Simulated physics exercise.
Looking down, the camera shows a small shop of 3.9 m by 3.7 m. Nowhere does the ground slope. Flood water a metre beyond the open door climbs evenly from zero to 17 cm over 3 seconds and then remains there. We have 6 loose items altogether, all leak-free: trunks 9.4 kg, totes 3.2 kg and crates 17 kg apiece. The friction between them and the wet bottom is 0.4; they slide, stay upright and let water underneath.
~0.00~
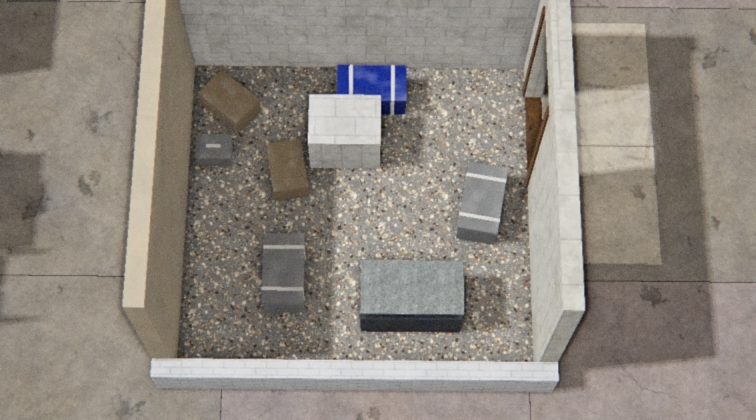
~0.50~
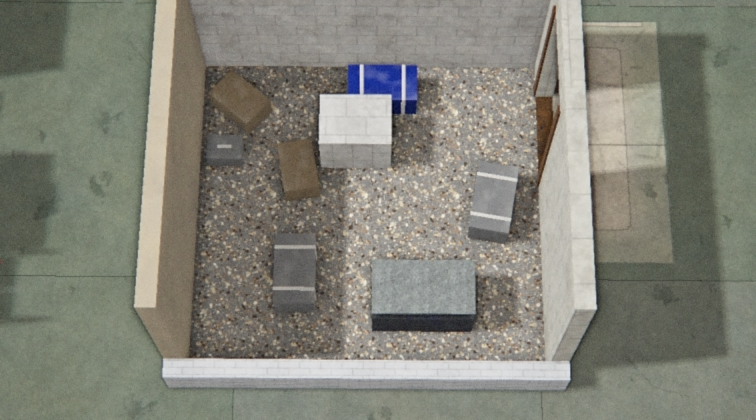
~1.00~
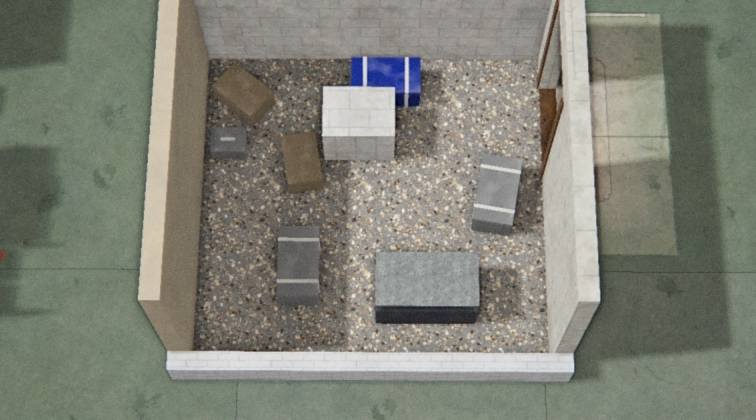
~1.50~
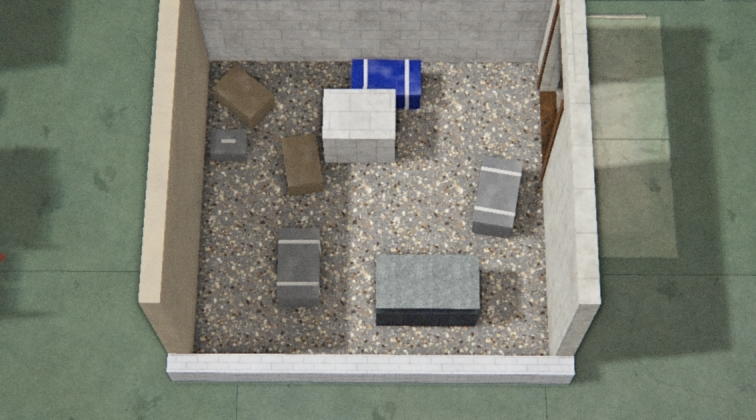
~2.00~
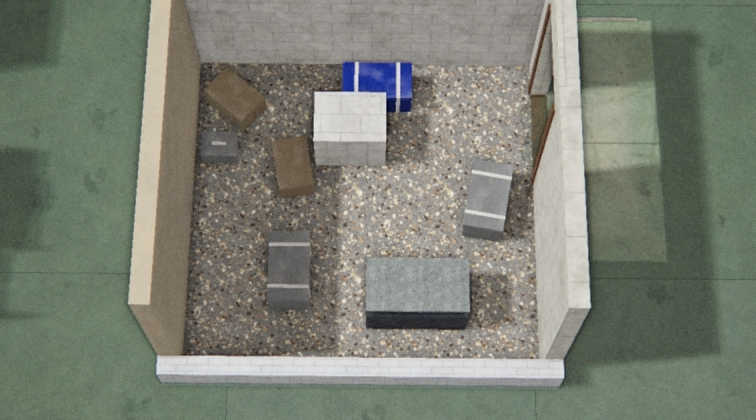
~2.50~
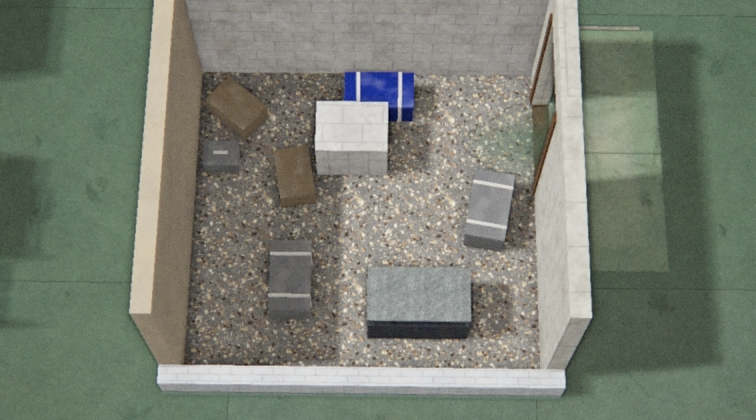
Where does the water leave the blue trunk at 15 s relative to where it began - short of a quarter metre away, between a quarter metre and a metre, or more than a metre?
Watch - it'll head off a good distance.
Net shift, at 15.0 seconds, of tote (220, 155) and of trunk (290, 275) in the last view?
250 cm, 50 cm.
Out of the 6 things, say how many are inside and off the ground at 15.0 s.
The count is 6.
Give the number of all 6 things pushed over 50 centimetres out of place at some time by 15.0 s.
My count gives 6.
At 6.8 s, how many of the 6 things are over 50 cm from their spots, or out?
By then 2.
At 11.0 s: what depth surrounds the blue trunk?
Somewhere close to 8 cm.
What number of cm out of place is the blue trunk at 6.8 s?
Shift by then: About 120 cm.
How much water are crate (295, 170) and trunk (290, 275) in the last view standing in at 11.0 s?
I'd put it at 6 cm and 10 cm respectively.
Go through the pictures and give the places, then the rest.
In the first frame, the blue trunk at (372, 83), on the bottom; water covers 0.0 m2; 0 of 6 have shifted.
In the second frame, the blue trunk at (383, 82), on the bottom; water covers 0.0 m2; 0 of 6 have shifted.
In the third frame, the blue trunk at (386, 75) rests on the ground; water covers 0.0 m2; 0 of 6 have shifted.
In the fourth frame, the blue trunk at (386, 77), on the bottom; water covers 0.0 m2; 0 of 6 have shifted.
In the fifth frame, the blue trunk at (377, 80), on the bottom; water covers 0.0 m2; 0 of 6 have shifted.
In the sixth frame, the blue trunk at (379, 90) rests on the ground; 0.5 m2 under water; 0 of 6 have shifted.
After 3.5 s the blue trunk is near (379, 89), 0.0 m from its start, aground; 0 afloat.
After 6.8 s the blue trunk is near (272, 105), 1.2 m from its start, afloat; 2 afloat.
After 11.0 s the blue trunk is near (236, 199), 2.1 m from its start, afloat; 4 afloat.
After 15.0 s the blue trunk is near (331, 198), 1.5 m from its start, afloat; 6 afloat.
